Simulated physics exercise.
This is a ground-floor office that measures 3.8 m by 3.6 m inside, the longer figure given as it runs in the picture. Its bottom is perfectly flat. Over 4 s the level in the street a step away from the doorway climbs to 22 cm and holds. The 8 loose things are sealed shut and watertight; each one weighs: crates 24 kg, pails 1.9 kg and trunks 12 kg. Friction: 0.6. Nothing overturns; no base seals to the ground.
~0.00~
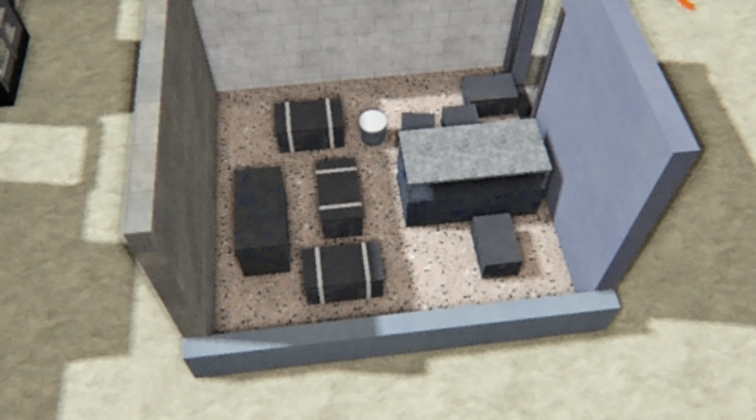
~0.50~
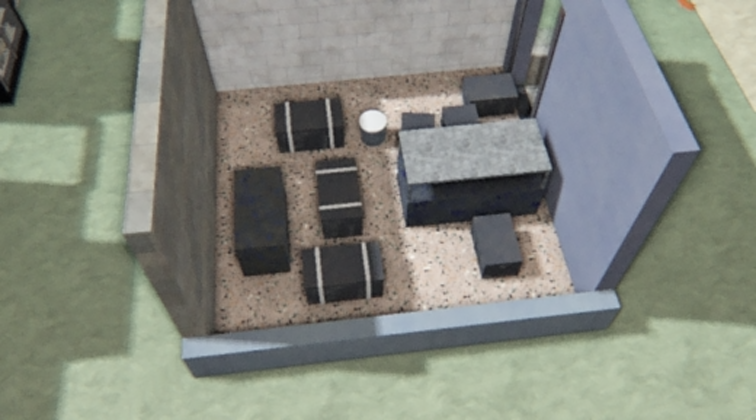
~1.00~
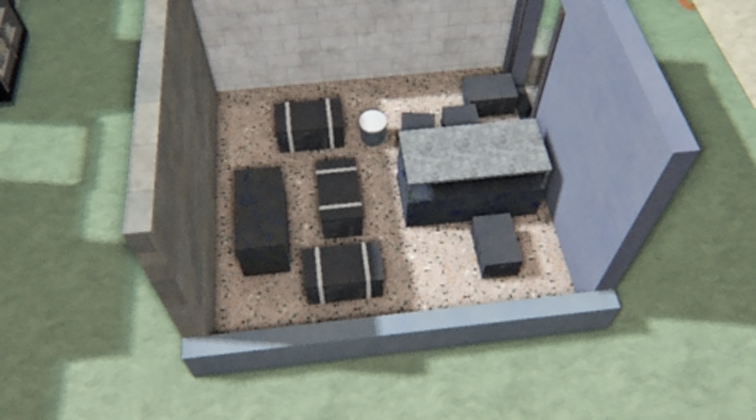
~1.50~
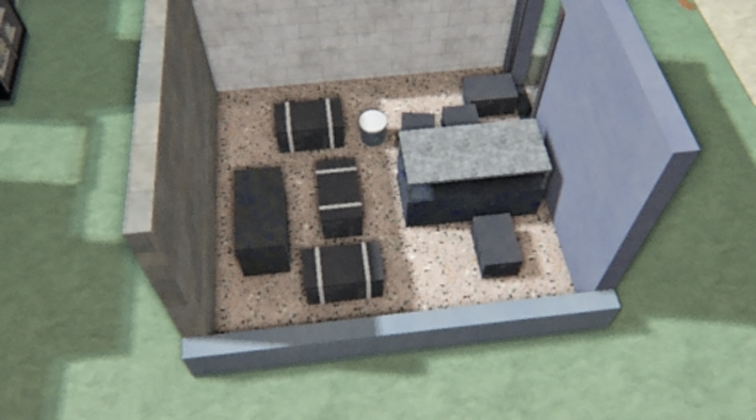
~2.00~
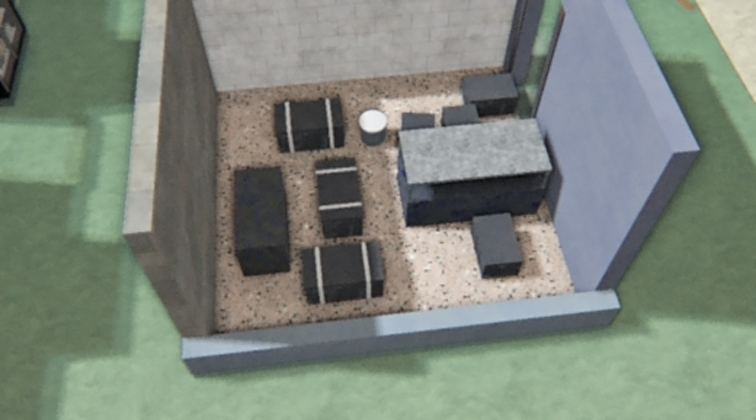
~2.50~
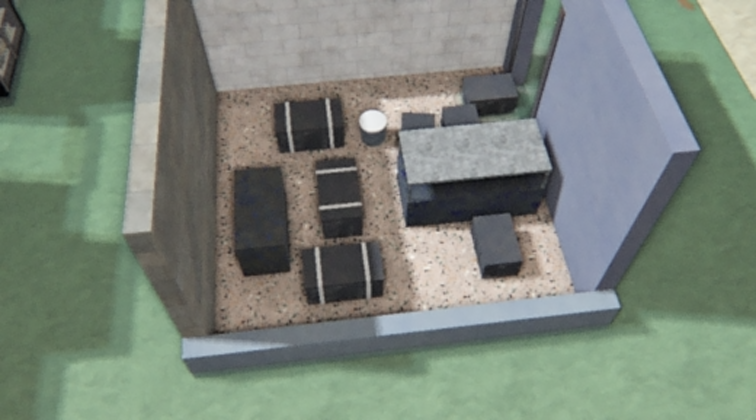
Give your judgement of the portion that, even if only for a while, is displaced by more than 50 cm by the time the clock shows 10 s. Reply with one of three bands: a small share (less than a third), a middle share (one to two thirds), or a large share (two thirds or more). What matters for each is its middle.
A large share, two thirds or more.
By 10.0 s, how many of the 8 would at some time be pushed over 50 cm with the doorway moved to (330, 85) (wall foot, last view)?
Result: 4 of them.
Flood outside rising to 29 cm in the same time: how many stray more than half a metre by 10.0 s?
Then 7 of them.
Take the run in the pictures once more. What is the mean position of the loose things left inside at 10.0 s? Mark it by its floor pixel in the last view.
The average lands around (323, 214).
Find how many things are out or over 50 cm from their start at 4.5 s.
The number comes to 0.
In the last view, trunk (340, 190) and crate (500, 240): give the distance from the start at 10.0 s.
In that order: 80 cm, 0 cm.
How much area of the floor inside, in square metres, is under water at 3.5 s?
1.0 m2.
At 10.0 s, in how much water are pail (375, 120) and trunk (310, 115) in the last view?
About 8 and 12 cm.
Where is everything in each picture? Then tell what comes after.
The first picture shows a crate at (464, 124), on the bottom; a pail at (373, 121) rests on the ground; water covers 0.0 m2; 0 of 8 have shifted.
The second picture shows a crate at (464, 124), on the bottom; a pail at (373, 121) rests on the ground; 0.0 m2 under water; 0 of 8 have shifted.
The third picture shows a crate at (464, 124), on the bottom; a pail at (373, 121) rests on the ground; 0.0 m2 under water; 0 of 8 have shifted.
The fourth picture shows a crate at (464, 124), on the bottom; a pail at (373, 121), on the bottom; water covers 0.0 m2; 0 of 8 have shifted.
The fifth picture shows a crate at (464, 124), on the bottom; a pail at (373, 121) rests on the ground; water covers 0.0 m2; 0 of 8 have shifted.
The sixth picture shows a crate at (464, 124) rests on the ground; a pail at (373, 121), on the bottom; water covers 0.3 m2; 0 of 8 have shifted.
After 3.5 s 0 of 8 are over 50 cm from their spots; 0 afloat.
After 4.5 s 0 of 8 are over 50 cm from their spots; 0 afloat.
After 7.0 s 5 of 8 are over 50 cm from their spots; 2 afloat.
After 10.0 s 6 of 8 are over 50 cm from their spots, and 6 have been at some point; 7 afloat.
